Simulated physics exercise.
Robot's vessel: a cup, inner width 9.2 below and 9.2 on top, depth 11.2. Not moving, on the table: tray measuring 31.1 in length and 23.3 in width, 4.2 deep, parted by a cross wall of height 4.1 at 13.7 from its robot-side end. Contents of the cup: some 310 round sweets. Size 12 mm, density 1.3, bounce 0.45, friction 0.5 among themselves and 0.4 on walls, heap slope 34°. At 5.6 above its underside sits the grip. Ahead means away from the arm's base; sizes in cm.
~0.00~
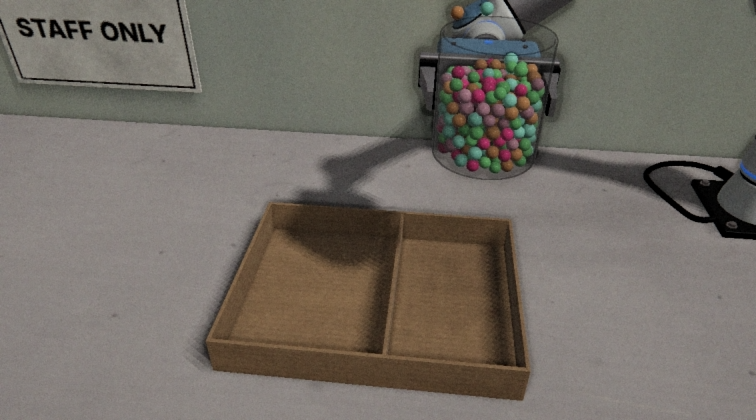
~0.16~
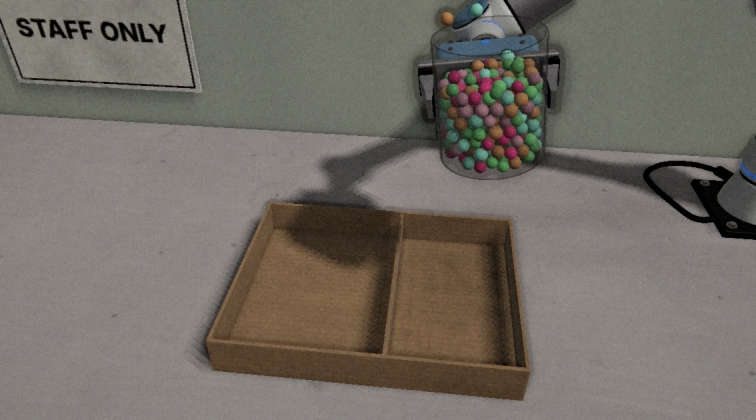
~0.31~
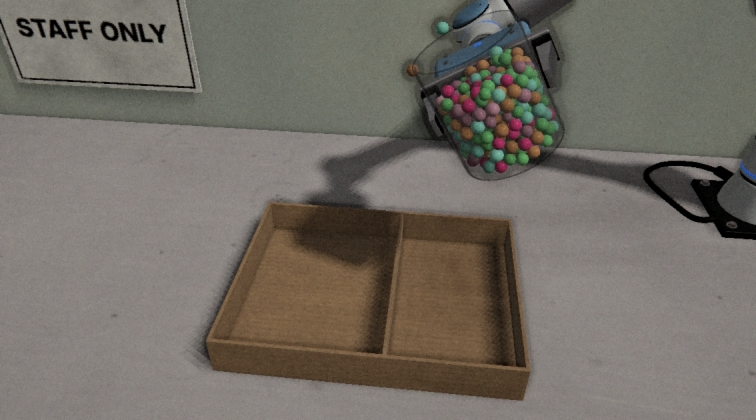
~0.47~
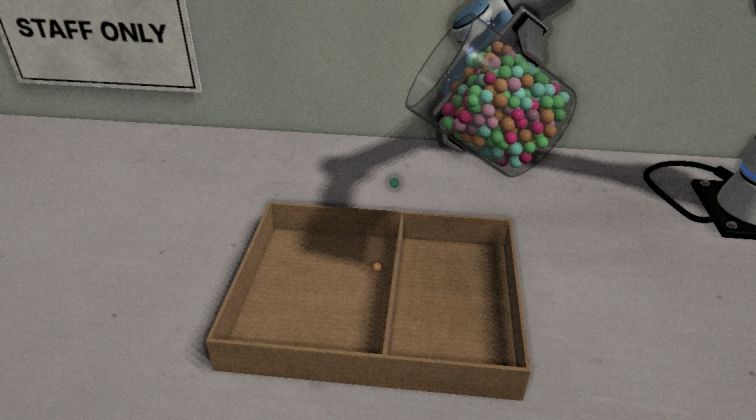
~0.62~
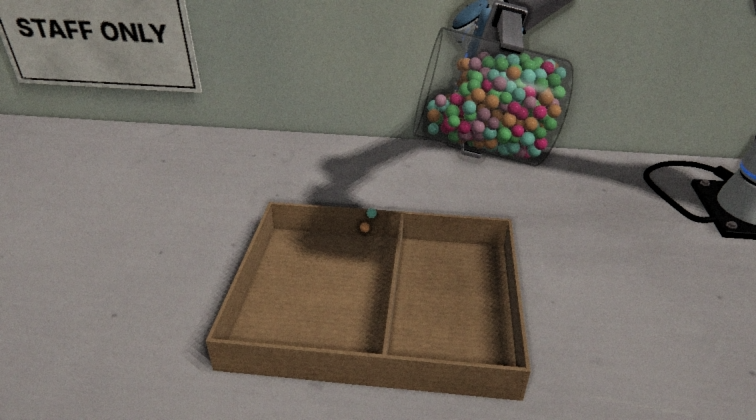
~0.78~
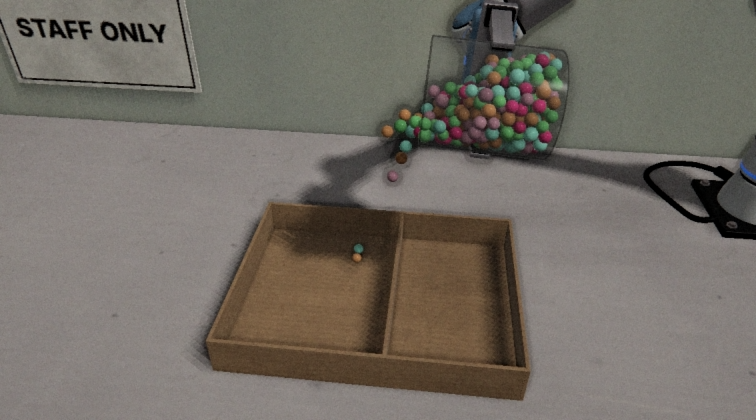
The footage shows a robot arm tilting a clear container of colourful round sweets to the left above a divided brown tray; two sweets drop into the tray's left part, then more begin tumbling over the container's rim.
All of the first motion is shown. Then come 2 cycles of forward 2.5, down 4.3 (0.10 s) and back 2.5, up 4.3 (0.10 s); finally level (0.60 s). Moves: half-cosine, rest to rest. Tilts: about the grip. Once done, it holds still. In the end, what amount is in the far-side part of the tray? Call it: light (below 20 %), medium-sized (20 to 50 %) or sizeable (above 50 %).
A medium-sized share.
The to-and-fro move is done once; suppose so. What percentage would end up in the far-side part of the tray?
That would give close to 20 percent.
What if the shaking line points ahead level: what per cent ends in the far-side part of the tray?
Some 75 in a hundred.
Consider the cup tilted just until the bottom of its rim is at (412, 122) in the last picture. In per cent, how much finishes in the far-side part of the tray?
The share is around 15 %.
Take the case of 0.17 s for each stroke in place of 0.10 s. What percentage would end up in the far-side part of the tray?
That would give around 20 per cent.
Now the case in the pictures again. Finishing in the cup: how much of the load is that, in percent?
My estimate would be some 65 percent.
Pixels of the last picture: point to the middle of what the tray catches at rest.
It sits close to (300, 293).
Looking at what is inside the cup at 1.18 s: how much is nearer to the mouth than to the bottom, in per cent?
That share comes to roughly 55 percent.
By 1.18 s, tilted 86° forward, highest piece 28 above the table; 236 in the cup, 43 in the far-side part, 1 in the robot-side part, 29 in flight or on a rim.
By 1.58 s, tilted 22° forward, highest piece 31 above the table; 201 in the cup, 102 in the far-side part, 3 on the table or floor, 2 in the robot-side part, 1 in flight or on a rim.
By 1.98 s, level, highest piece 30 above the table; 201 in the cup, 103 in the far-side part, 3 on the table or floor, 2 in the robot-side part.
By 3.03 s, level, highest piece 29 above the table; 201 in the cup, 103 in the far-side part, 3 on the table or floor, 2 in the robot-side part.
Final count, 201 in the cup, 103 in the far-side part, 3 on the table or floor, 2 in the robot-side part. That is 33 % in the far-side part of the tray.
